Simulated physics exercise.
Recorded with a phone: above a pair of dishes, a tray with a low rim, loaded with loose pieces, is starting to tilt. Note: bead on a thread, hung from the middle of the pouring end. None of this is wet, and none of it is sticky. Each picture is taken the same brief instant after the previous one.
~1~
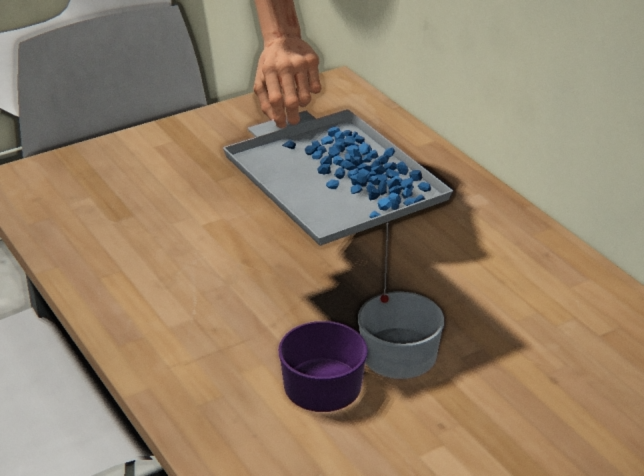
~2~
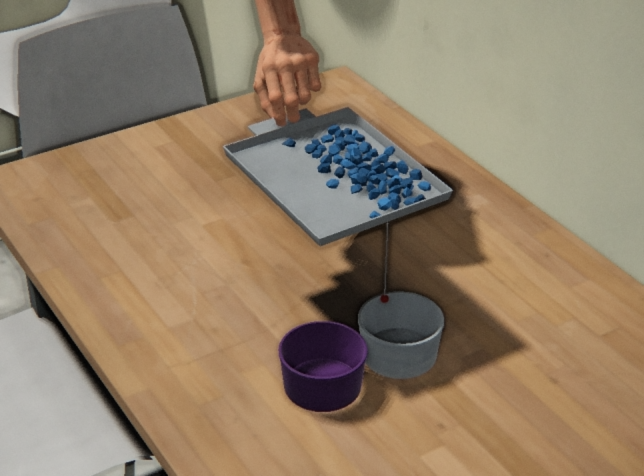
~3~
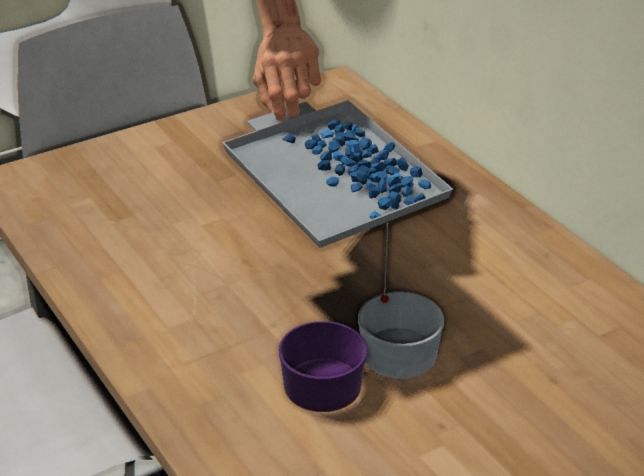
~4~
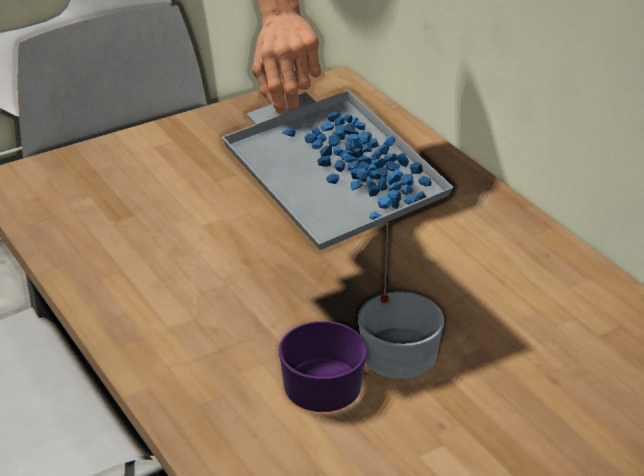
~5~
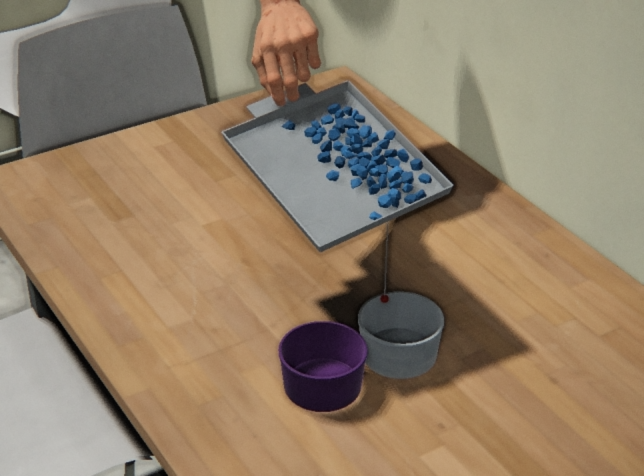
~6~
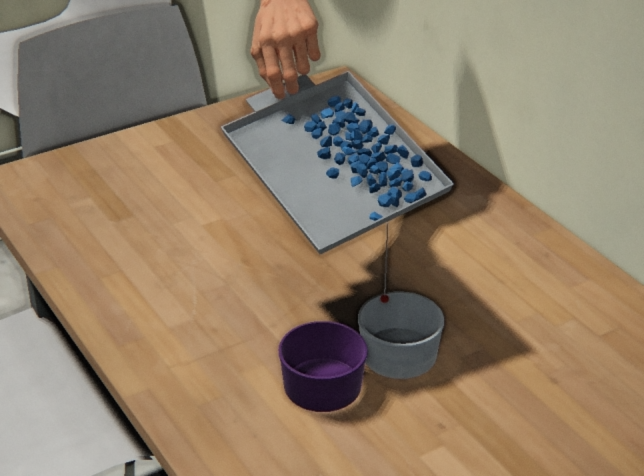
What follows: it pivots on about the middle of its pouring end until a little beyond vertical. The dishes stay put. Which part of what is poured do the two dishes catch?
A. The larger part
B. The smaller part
A, the larger part.
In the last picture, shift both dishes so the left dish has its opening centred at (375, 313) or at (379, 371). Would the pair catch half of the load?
First try: A minority; second try: A minority.
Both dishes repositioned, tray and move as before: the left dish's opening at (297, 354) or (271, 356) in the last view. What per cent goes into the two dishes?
70 per cent the first time, 70 per cent the second time.
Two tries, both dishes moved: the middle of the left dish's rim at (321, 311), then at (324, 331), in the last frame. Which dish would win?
First try, the leftmost dish; second try, the leftmost dish.
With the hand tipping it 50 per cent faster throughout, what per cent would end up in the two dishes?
I'd say near 70 per cent.
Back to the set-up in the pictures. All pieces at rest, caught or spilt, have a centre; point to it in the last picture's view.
Resting centre, last picture - approx. (326, 375).
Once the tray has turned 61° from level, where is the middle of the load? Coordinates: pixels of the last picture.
I'd mark the middle close to (340, 219).
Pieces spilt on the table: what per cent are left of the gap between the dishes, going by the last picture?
That would be roughly 70 per cent.
Soon, tray tipped steeply; nearly all on the tray; a stray few in the left dish; a small part in the air.
A while on, tray tipped past a quarter turn; a small part on the tray; about half in the left dish; a small part in the right dish; a small part outside both; a small part in the air.
Towards the end, tray tipped past a quarter turn; about two thirds in the left dish; a small part in the right dish; about a quarter outside both.
Finally, tray tipped past a quarter turn; about two thirds in the left dish; a small part in the right dish; about a quarter outside both.
